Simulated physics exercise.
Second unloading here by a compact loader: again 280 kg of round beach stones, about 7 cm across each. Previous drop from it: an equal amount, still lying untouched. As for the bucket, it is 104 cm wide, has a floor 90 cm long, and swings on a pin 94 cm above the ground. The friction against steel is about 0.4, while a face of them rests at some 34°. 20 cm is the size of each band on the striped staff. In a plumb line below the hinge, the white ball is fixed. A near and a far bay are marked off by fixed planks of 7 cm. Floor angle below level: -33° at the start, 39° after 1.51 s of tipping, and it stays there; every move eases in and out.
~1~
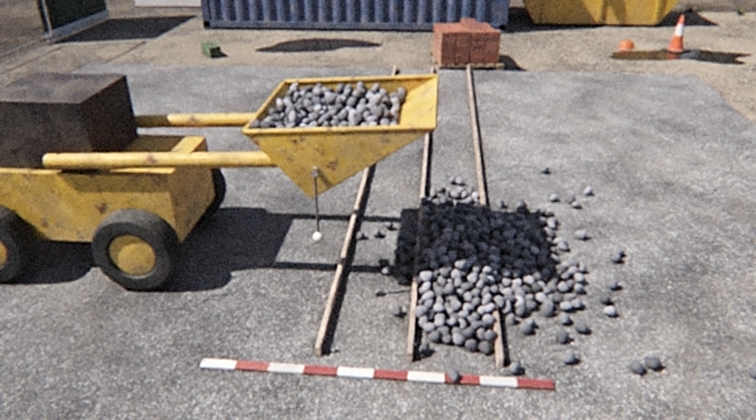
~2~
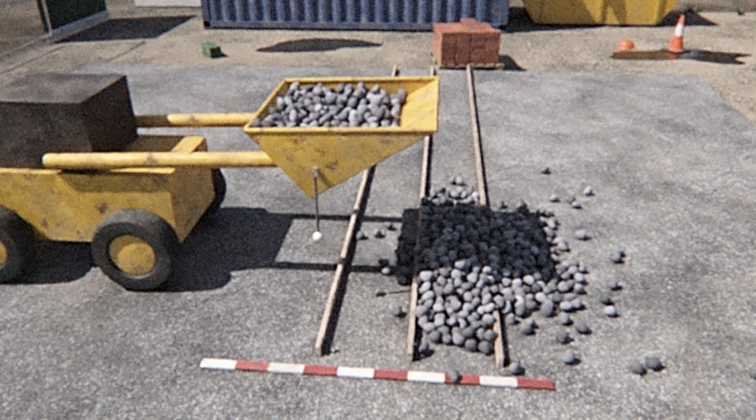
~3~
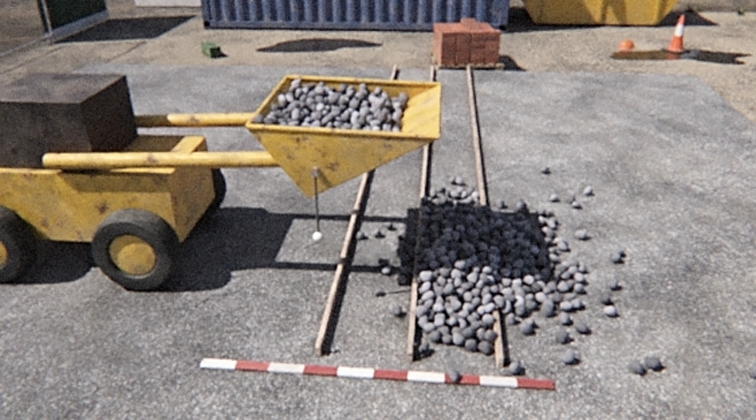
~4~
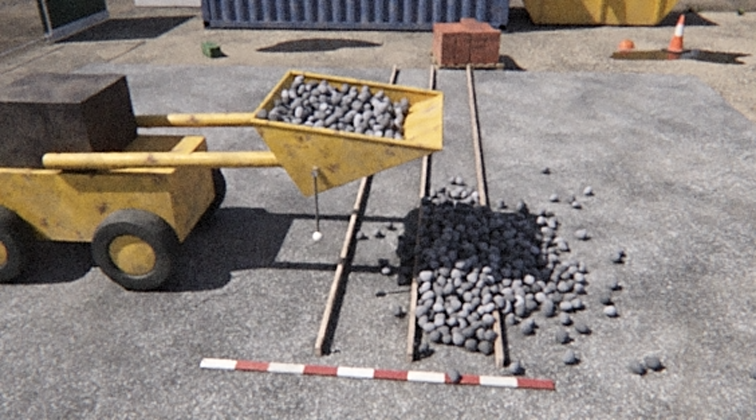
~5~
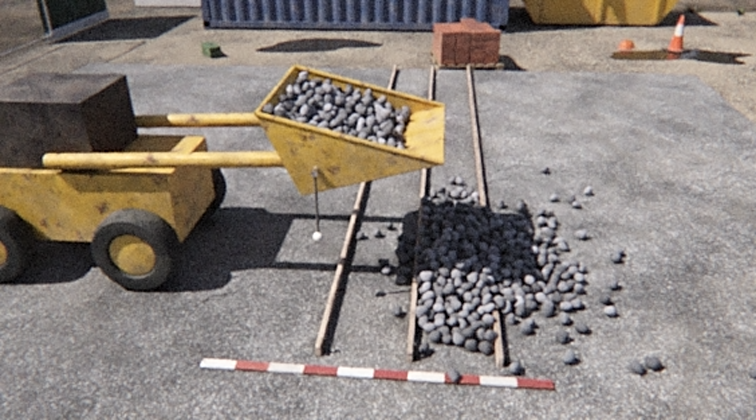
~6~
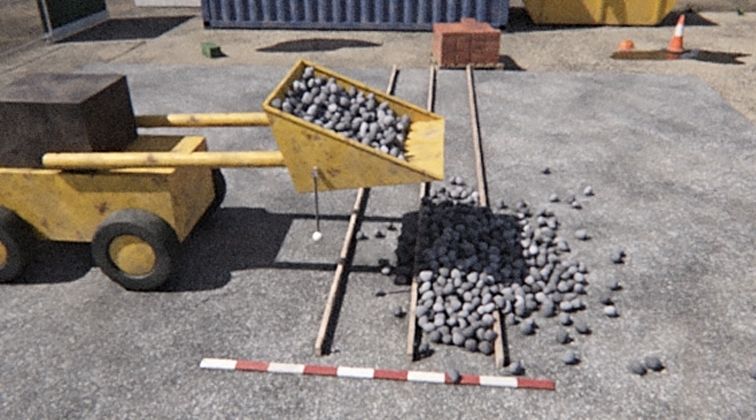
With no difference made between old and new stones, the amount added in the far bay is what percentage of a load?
It is roughly 44 per cent of a load.
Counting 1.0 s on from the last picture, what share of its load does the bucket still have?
Roughly 40 per cent remains inside.
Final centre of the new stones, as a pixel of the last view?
Their centre rests close to (437, 245).
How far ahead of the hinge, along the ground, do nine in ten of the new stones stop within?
Ahead of it by roughly 120 cm.
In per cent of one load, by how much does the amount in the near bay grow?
Roughly 35 per cent of a load.
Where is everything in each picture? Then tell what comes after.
In the first picture, lip at (436, 127), floor tilted -33°, highest stones at (337, 99). The earlier load is highest near (451, 232), 21 cm above ground level, 2 % in the near bay, 68 % in the far bay, 29 % past the last board.
In the second picture, lip at (437, 130), floor tilted -32°, highest stones at (338, 99).
In the third picture, the bucket is at -28°, its lip at (439, 137); the top of the load is at (314, 96).
In the fourth picture, the bucket is at -23°, its lip at (442, 149); the top of the load is at (306, 91).
In the fifth picture, lip at (444, 163), floor tilted -16°, highest stones at (299, 87).
In the sixth picture, lip at (443, 179), floor tilted -8°, highest stones at (304, 83).
Then, 0.5 s after the last picture the floor is at 28°; in per cent of one load, 100 in the bucket, 2 in the near bay, 69 in the far bay, 29 past the last board; the foremost stones are at (626, 275).
Then, 1.0 s after the last picture the floor is at 39°; in per cent of one load, 38 in the bucket, 19 in the near bay, 114 in the far bay, 30 past the last board; the foremost stones are at (626, 275).
Then, 1.4 s after the last picture the floor is at 39°; in per cent of one load, 3 in the bucket, 34 in the near bay, 120 in the far bay, 44 past the last board; the foremost stones are at (626, 275).
Then, 3.8 s after the last picture the floor is at 39°; in per cent of one load, 0 in the bucket, 38 in the near bay, 113 in the far bay, 49 past the last board; the foremost stones are at (617, 255). Net gain in the far bay, 44.
